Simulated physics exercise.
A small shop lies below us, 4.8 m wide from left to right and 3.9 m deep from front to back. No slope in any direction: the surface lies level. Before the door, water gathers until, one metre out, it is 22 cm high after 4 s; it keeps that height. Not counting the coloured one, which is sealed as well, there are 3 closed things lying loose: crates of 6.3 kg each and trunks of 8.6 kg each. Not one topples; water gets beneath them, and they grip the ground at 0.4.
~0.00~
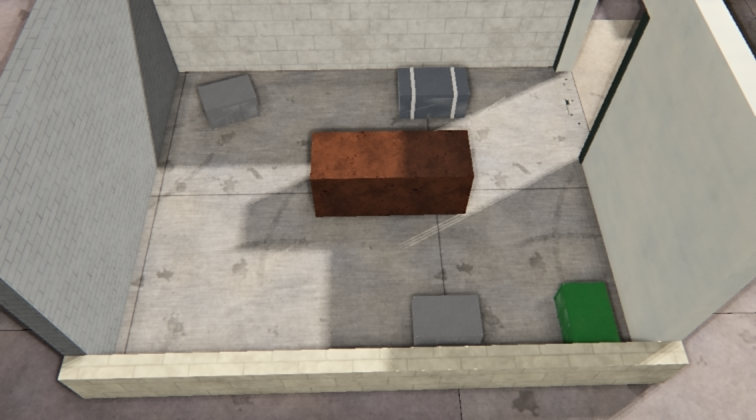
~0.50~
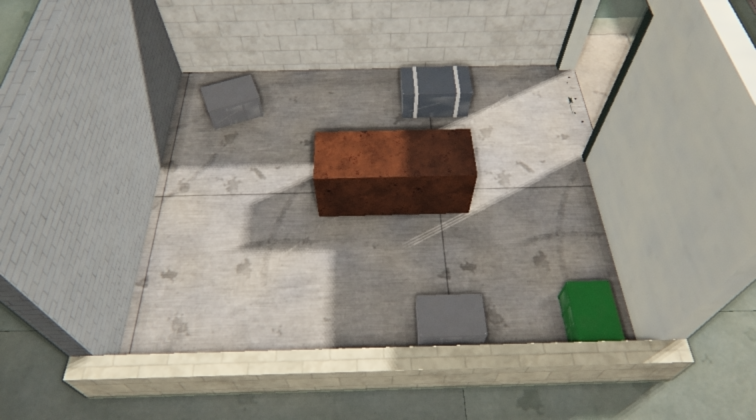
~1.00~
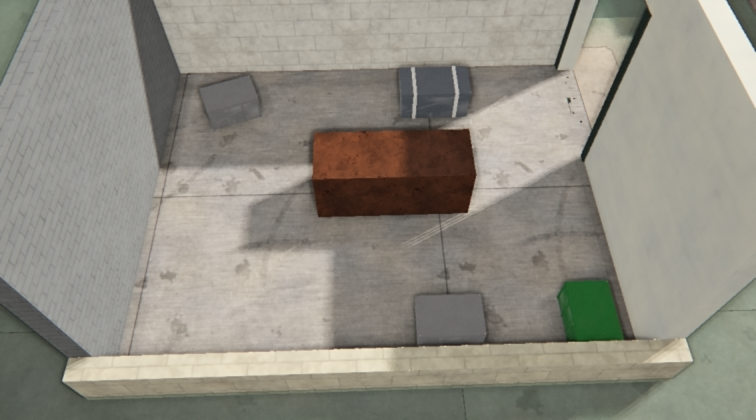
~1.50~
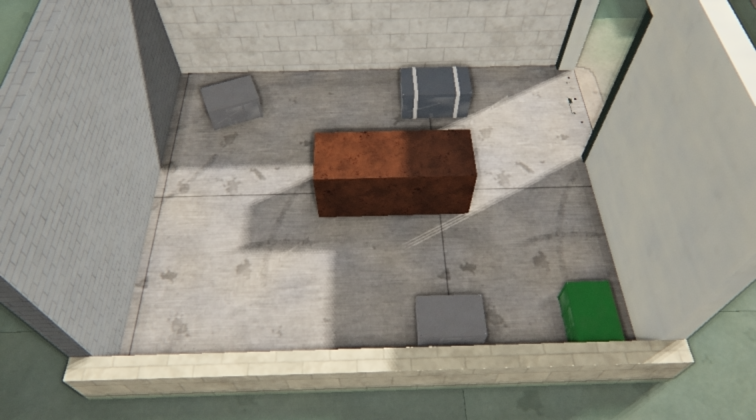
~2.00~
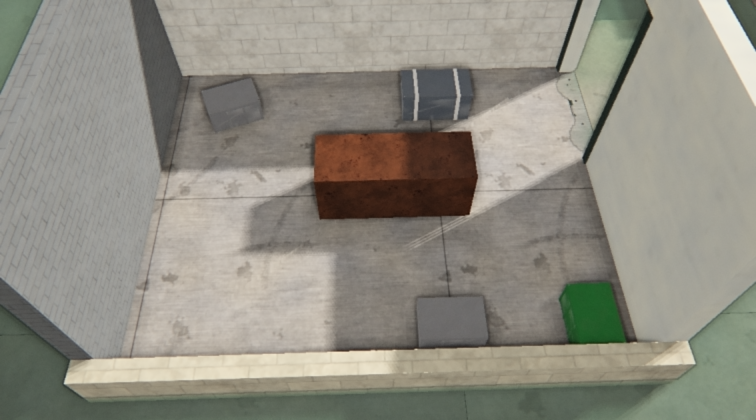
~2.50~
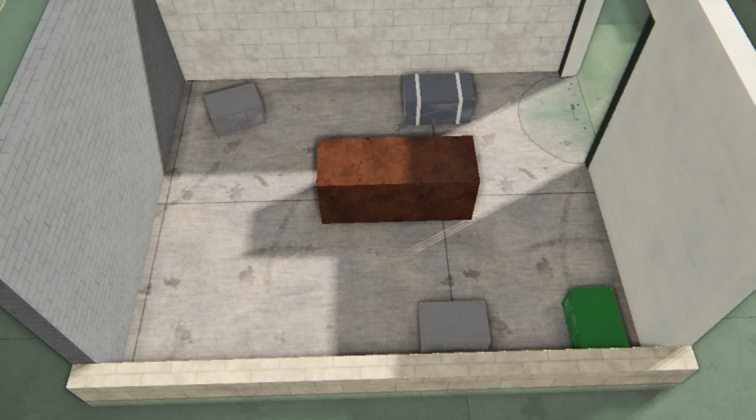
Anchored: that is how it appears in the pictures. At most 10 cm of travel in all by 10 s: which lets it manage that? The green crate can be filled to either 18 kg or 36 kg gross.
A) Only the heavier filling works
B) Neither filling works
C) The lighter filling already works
(C) The lighter filling already works.
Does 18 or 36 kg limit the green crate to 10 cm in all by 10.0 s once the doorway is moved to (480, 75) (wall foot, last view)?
With that change, both options fail.
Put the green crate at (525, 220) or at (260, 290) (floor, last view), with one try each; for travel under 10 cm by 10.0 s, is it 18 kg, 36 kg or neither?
For the first spot the lighter suffices, for the second only the heavier suffices.
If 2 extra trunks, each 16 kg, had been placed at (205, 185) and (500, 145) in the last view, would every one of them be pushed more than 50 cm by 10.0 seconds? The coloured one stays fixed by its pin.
Beyond, beyond.
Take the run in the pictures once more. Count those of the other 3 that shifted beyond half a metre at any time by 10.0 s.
Total: 2.
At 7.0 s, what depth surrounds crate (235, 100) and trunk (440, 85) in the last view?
Roughly 14 and 9 cm.
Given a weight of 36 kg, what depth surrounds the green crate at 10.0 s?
Depth: Approx. 5 cm.
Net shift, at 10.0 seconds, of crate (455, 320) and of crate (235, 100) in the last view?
Shifts: 60 cm / 20 cm.
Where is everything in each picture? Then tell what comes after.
In the first picture, the green crate at (591, 312) rests on the ground; 0.0 m2 under water; 0 of 4 have shifted.
In the second picture, the green crate at (595, 311) rests on the ground; water covers 0.0 m2; 0 of 4 have shifted.
In the third picture, the green crate at (594, 311) rests on the ground; 0.0 m2 under water; 0 of 4 have shifted.
In the fourth picture, the green crate at (595, 311), on the bottom; 0.0 m2 under water; 0 of 4 have shifted.
In the fifth picture, the green crate at (596, 313), on the bottom; water covers 0.0 m2; 0 of 4 have shifted.
In the sixth picture, the green crate at (599, 318) rests on the ground; 0.7 m2 under water; 0 of 4 have shifted.
After 3.5 s the green crate would be 0 cm from its start with 18 kg and 0 cm from its start with 36 kg; 0 cm of water round it then.
After 4.5 s the green crate would be 0 cm from its start with 18 kg and 0 cm from its start with 36 kg; 0 cm of water round it then.
After 7.0 s the green crate would be 0 cm from its start with 18 kg and 0 cm from its start with 36 kg; 3 cm of water round it then.
After 10.0 s the green crate would be 0 cm from its start with 18 kg and 0 cm from its start with 36 kg; 5 cm of water round it then.
